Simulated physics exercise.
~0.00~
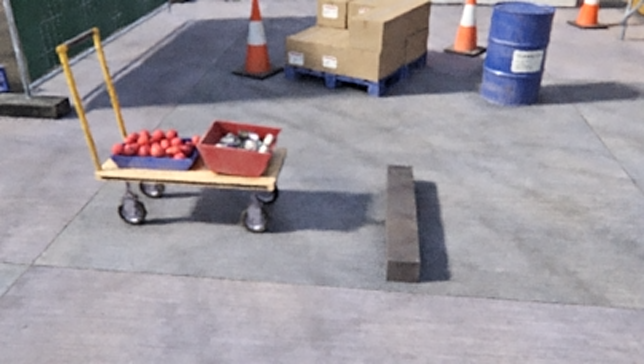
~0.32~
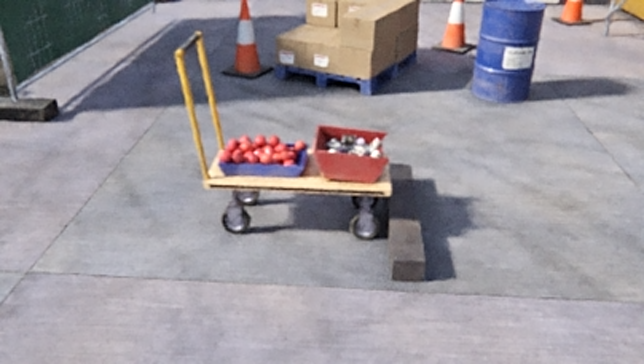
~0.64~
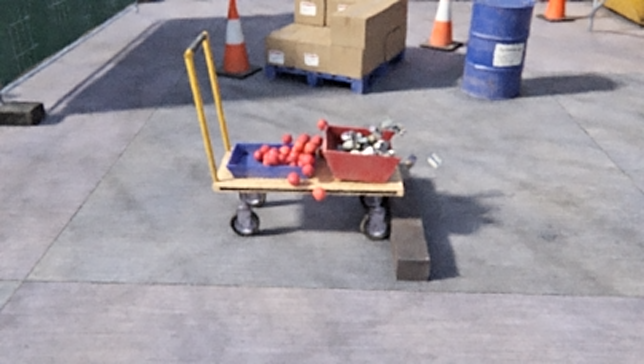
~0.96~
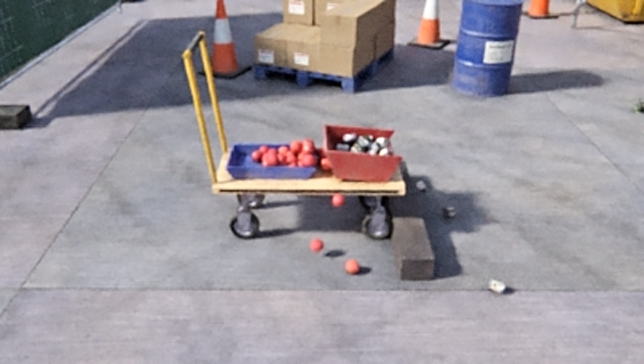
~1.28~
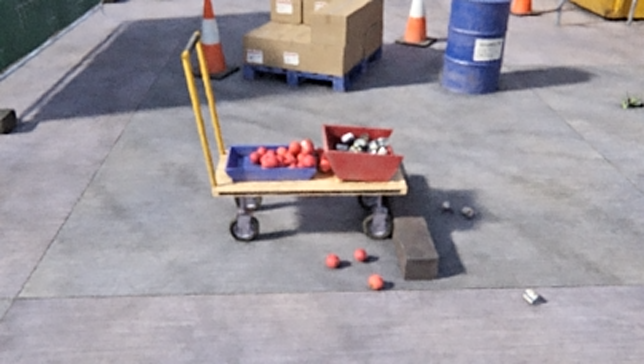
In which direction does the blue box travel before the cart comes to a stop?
The blue box moves to the right, carried along on the cart's deck until the cart stops at the beam.
A wooden-decked cart with a yellow handle rolls right across a sunlit paved yard, seen from slightly above as the view drifts a little sideways. It carries a blue box of red tomatoes on the left and a red box of small silvery tins on the right, with cones, stacked cartons and a blue drum behind. The cart reaches a dark beam on the ground and stops. Tomatoes surge right out of the blue box, and tins fly over the red box's right end. At the end three tomatoes lie by the beam and a few tins lie farther right, while both boxes stay on the deck, still holding much of their loads.
